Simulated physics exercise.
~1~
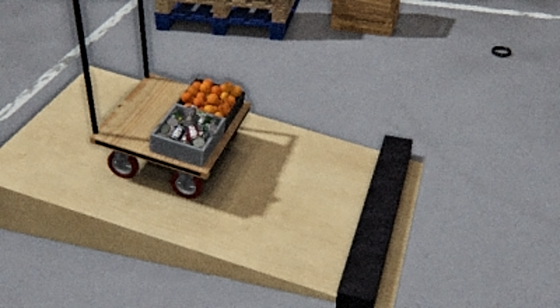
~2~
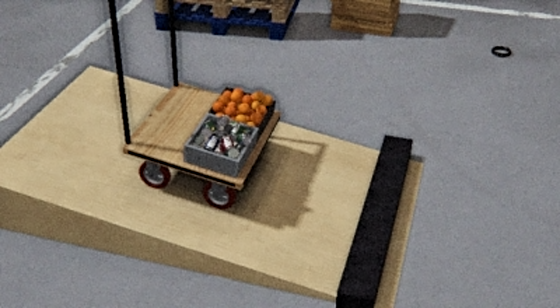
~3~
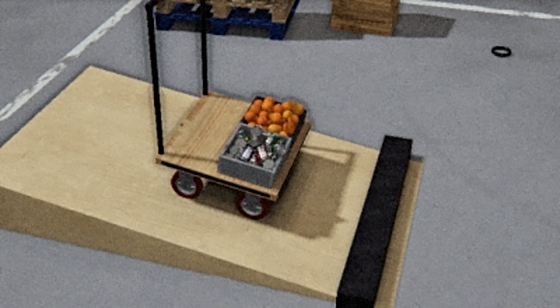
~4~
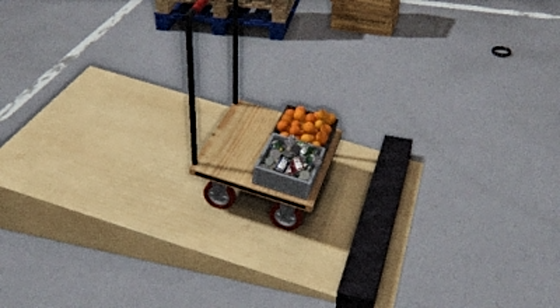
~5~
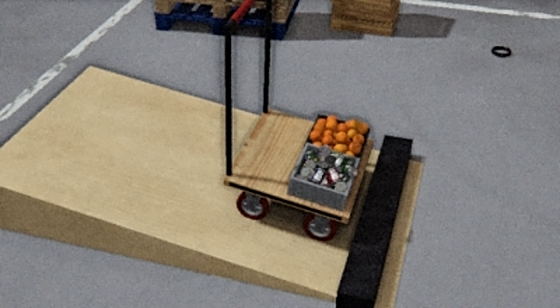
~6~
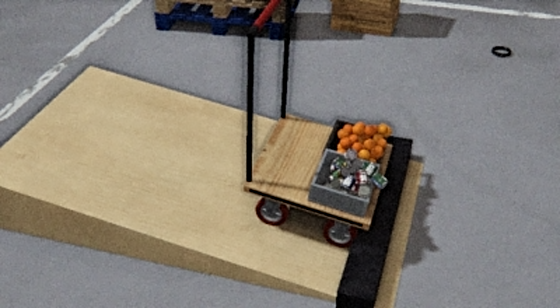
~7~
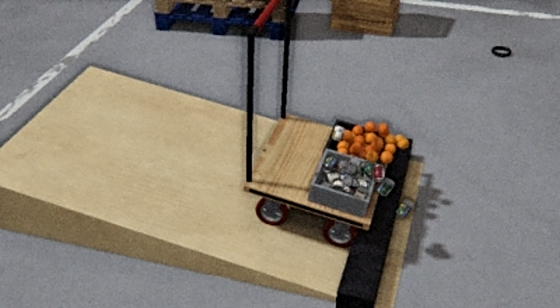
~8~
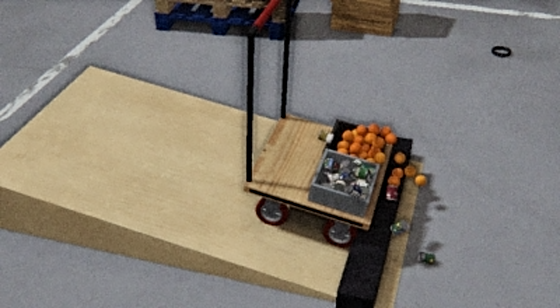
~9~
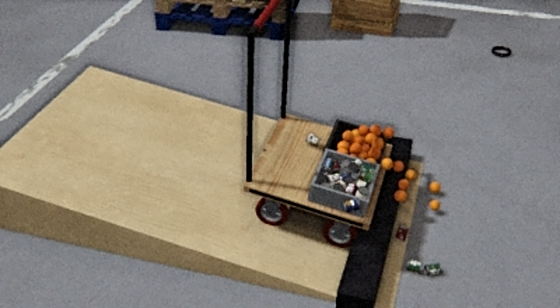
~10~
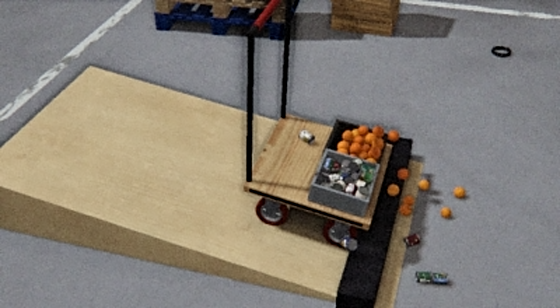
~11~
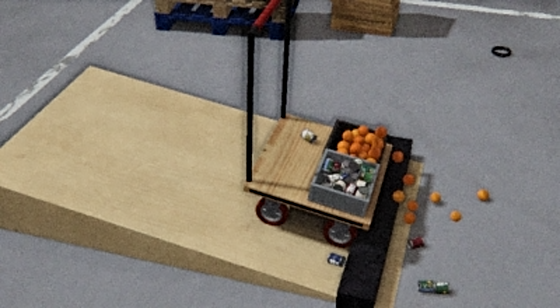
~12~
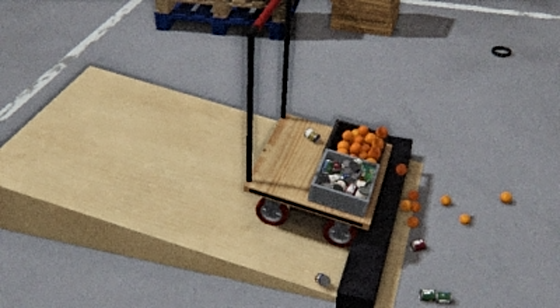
A trolley carrying a black tub of oranges and a grey tub of small tins rolled down a wooden ramp to the right and stopped at a black kerb, throwing some oranges and tins out, several landing beyond it while most stayed in.
